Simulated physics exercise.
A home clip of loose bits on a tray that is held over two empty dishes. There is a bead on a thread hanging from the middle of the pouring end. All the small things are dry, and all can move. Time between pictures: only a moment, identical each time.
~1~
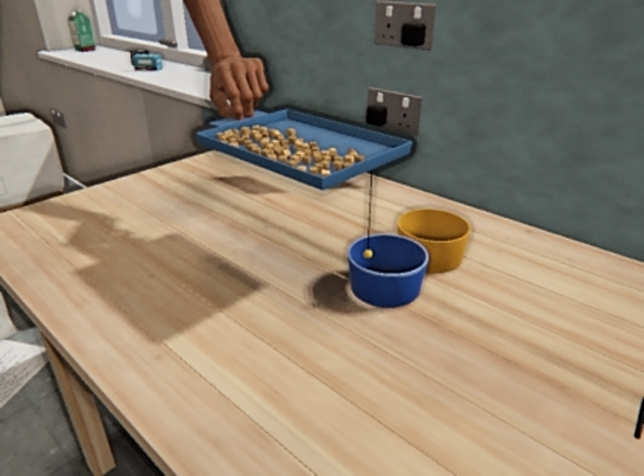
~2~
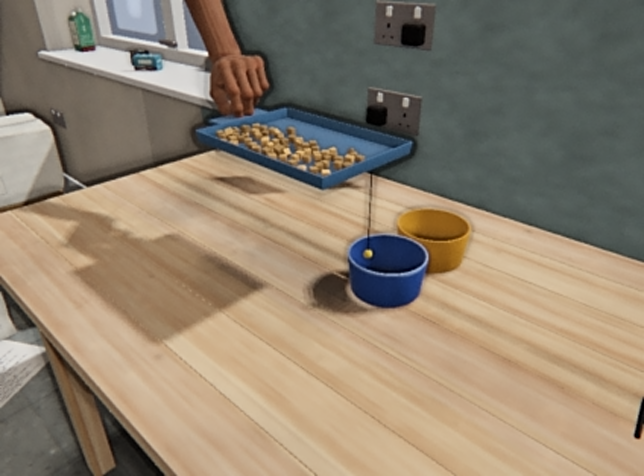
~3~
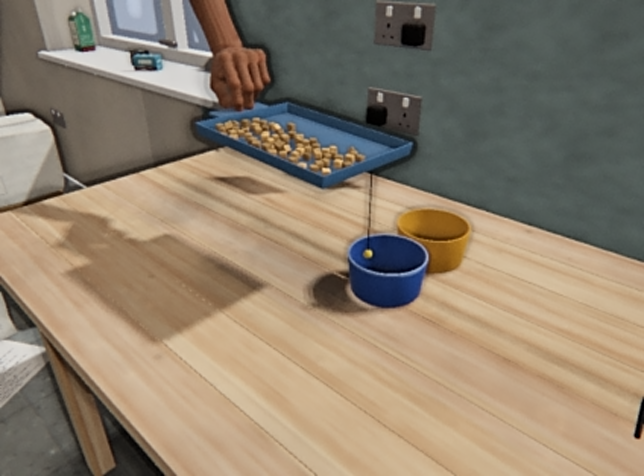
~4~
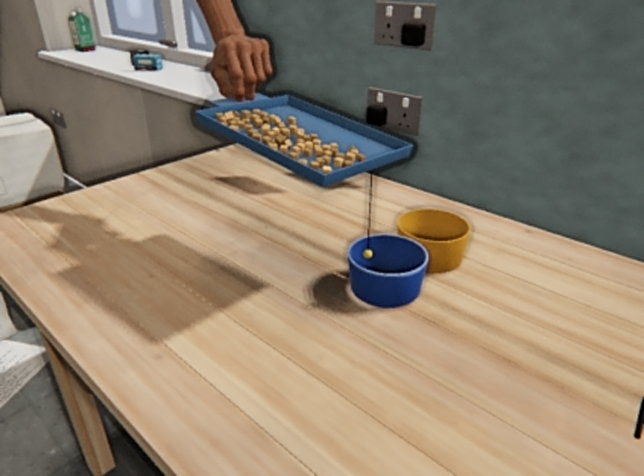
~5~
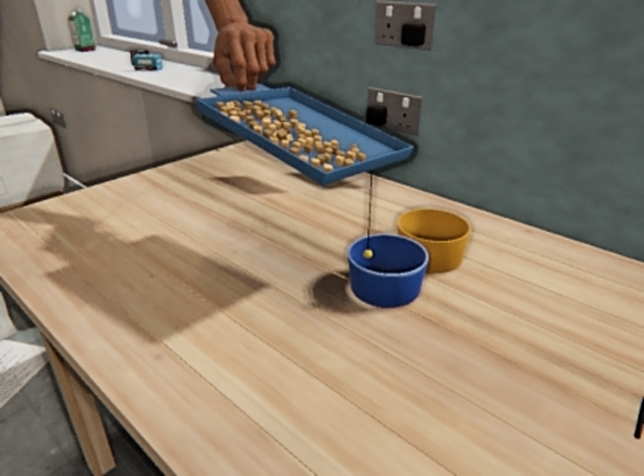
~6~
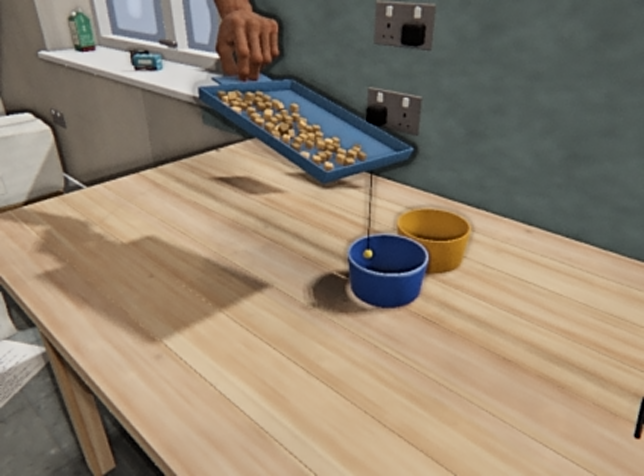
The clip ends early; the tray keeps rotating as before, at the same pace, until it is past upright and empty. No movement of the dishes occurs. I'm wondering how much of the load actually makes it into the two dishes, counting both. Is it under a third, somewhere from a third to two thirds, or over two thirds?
One to two thirds.
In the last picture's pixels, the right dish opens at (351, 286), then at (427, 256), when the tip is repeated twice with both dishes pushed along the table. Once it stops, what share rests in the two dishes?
Roughly 0 per cent, and 80 per cent.
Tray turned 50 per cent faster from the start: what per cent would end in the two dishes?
About 50 per cent.
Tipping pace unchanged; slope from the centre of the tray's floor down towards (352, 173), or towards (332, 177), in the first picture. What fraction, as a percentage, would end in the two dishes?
0 % and 0 %.
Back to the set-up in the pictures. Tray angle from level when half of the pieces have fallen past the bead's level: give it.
The tilt is near 115° by then.
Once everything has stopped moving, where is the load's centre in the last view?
The centre comes to rest close to (423, 299).
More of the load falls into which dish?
The larger amount ends in the left side.
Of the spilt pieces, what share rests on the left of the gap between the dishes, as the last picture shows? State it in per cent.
Close to 10 %.
Just after the last frame, tray tipped steeply; almost all on the tray; just a few outside both; just a few in the air.
A moment on, tray tipped right over; the larger part on the tray; just a few in the left dish; just a few in the right dish; about a tenth outside both; just a few in the air.
Further on, tray tipped past a quarter turn; roughly a third in the left dish; about a tenth in the right dish; roughly half outside both.
When it is over, tray tipped past a quarter turn; roughly a third in the left dish; about a tenth in the right dish; roughly half outside both.
